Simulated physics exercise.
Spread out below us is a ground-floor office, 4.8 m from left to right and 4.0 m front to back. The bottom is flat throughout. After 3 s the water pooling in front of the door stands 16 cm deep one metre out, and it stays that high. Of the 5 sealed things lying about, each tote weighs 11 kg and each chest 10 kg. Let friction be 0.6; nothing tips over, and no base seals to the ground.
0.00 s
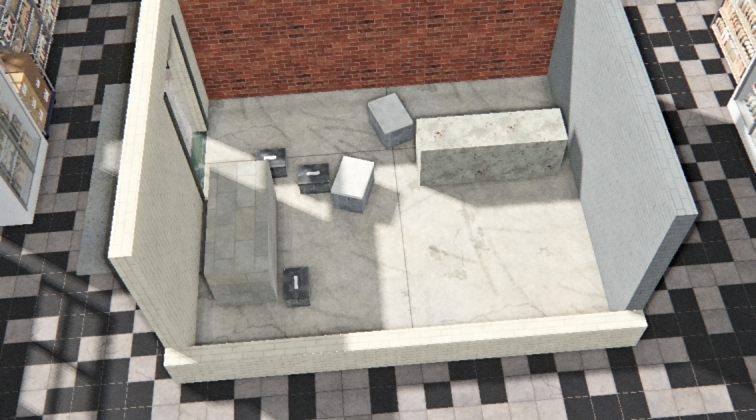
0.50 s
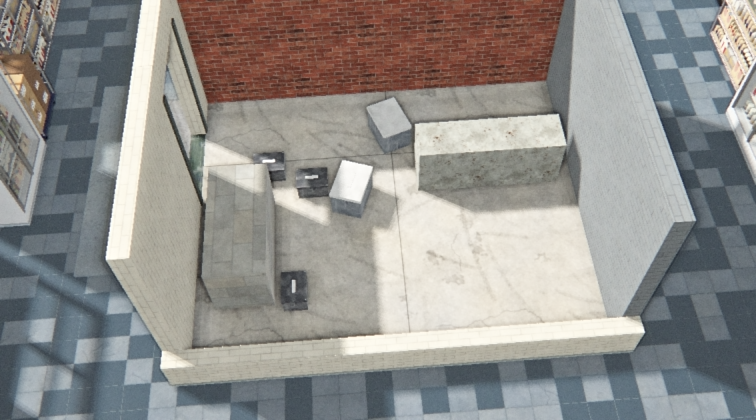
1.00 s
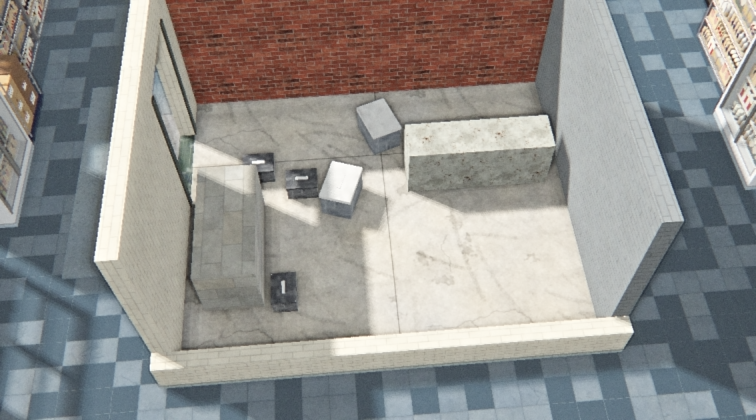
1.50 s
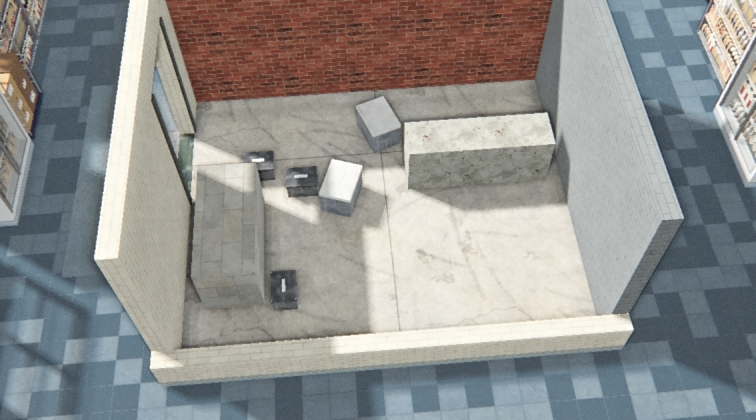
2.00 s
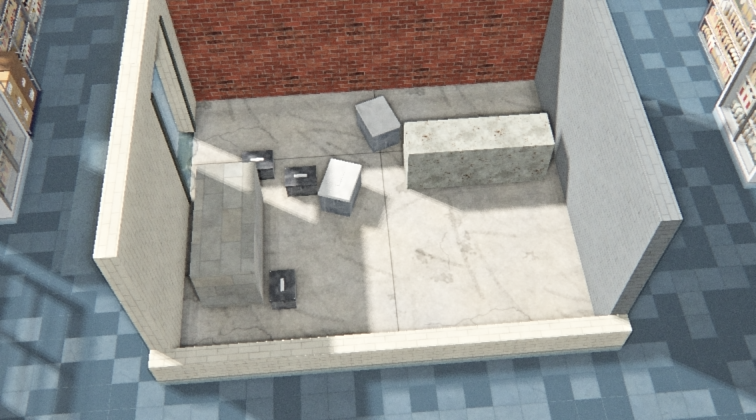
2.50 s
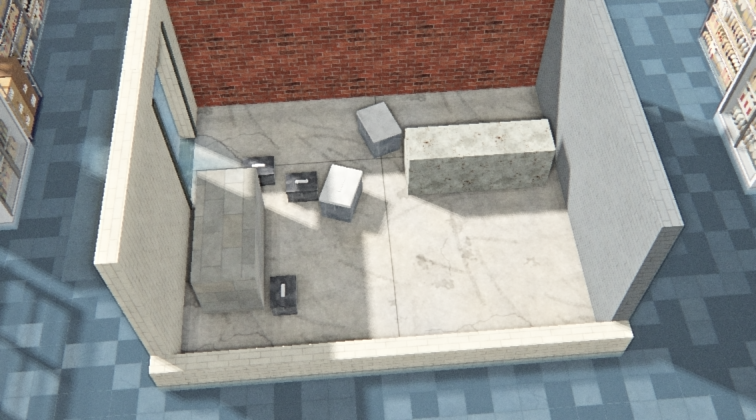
Open-topped room with a brick back wall, grey blocks standing still as the outside paving turns from black-and-white to blue.
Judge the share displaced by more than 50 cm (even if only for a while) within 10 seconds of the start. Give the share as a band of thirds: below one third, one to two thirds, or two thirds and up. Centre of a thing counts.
The portion should come out one third up to two thirds.
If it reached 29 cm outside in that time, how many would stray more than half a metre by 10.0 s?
Count: 4.
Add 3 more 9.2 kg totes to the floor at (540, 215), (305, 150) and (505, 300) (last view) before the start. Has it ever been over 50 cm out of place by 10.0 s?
In turn: Less, past it, under.
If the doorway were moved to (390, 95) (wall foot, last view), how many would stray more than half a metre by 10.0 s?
In that case 2 of them.
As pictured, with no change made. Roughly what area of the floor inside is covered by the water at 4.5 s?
Somewhere about 4.5 m2, give or take.
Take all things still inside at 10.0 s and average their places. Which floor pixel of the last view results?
At about (355, 201).
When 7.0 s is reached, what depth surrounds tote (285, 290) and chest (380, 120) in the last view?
Depths: Near 2 cm, then near 4 cm.
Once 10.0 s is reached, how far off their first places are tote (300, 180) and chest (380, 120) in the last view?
They've ended up 30 cm and 120 cm away, in that order.
After 3.5 s 0 of 5 are over 50 cm from their spots; 0 afloat.
After 4.5 s 0 of 5 are over 50 cm from their spots; 0 afloat.
After 7.0 s 1 of 5 are over 50 cm from their spots; 0 afloat.
After 10.0 s 3 of 5 are over 50 cm from their spots, and 3 have been at some point; 1 afloat.
